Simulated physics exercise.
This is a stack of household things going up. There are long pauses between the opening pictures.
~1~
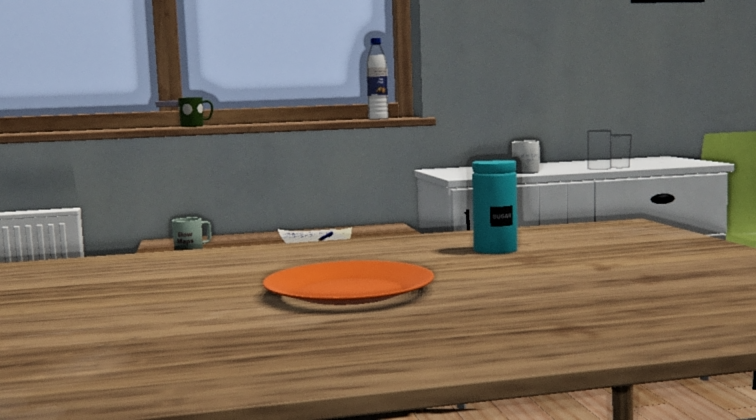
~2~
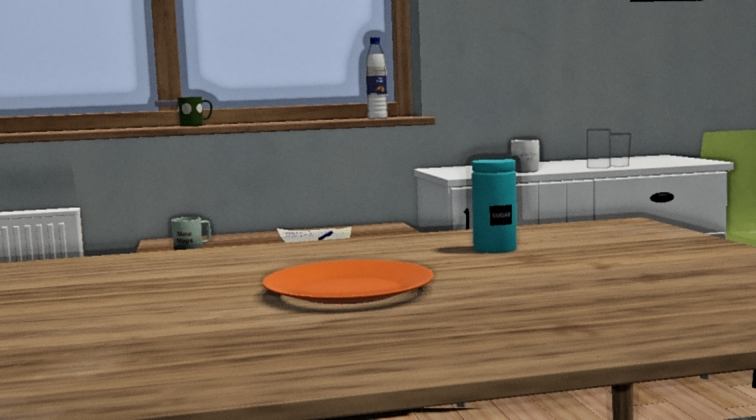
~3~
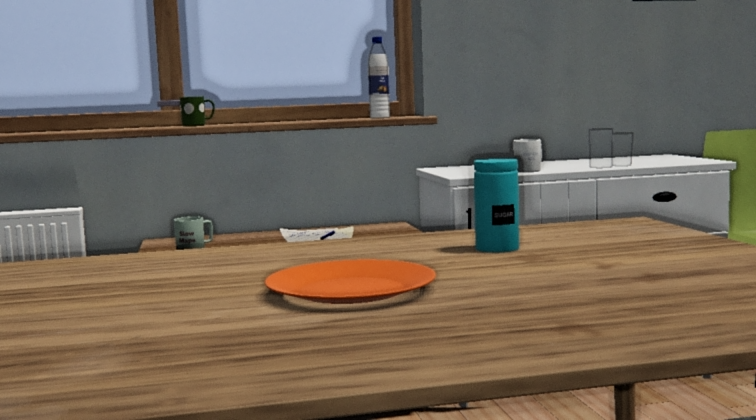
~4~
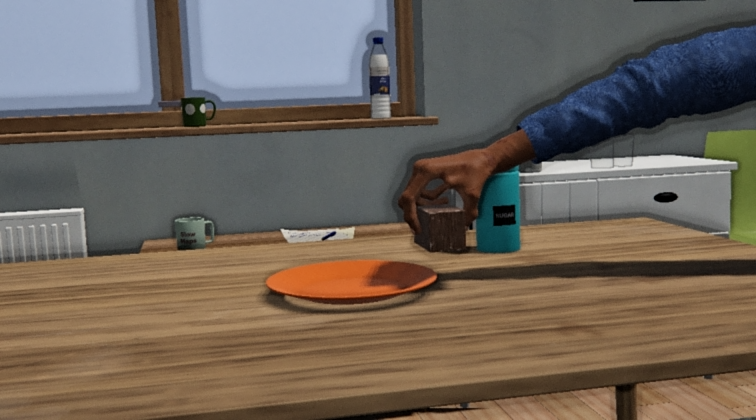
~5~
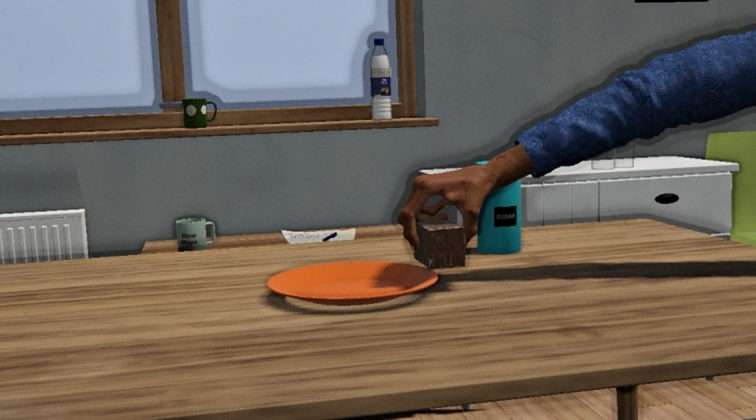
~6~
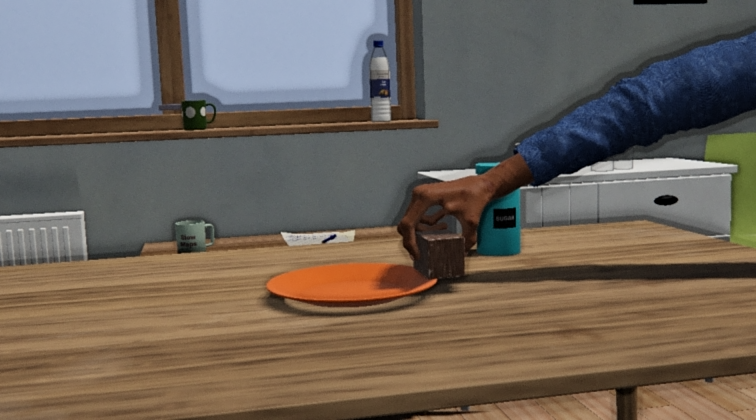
A hand lowers a brown block onto the wooden table beside the orange plate.
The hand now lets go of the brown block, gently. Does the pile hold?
Here the pile gives way.
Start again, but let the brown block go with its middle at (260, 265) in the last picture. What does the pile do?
Then it loses its balance.
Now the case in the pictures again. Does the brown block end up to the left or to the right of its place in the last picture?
To the right.
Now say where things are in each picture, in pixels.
The last thing is not in view yet; orange plate (349, 285), in the first frame.
The last thing is not in view yet; orange plate (349, 284), in the second frame.
The last thing is not in view yet; orange plate (351, 284), in the third frame.
On its way; brown block (439, 227); orange plate (352, 285), in the fourth frame.
On its way; brown block (438, 243); orange plate (353, 286), in the fifth frame.
Set down, still held; brown block (438, 253); orange plate (352, 288), in the sixth frame.
Then, 0.30 s on from there, brown block turned 66° from how it was put near (461, 261).
Then, 0.70 s on from there, brown block on its side near (478, 266).
Then, 2.20 s on from there, brown block resting near (478, 266).
In the end, toppled in the pile, brown block; the other 2 unmoved. At the end, from the last picture's camera, brown block near (478, 266). The pile loses its balance.
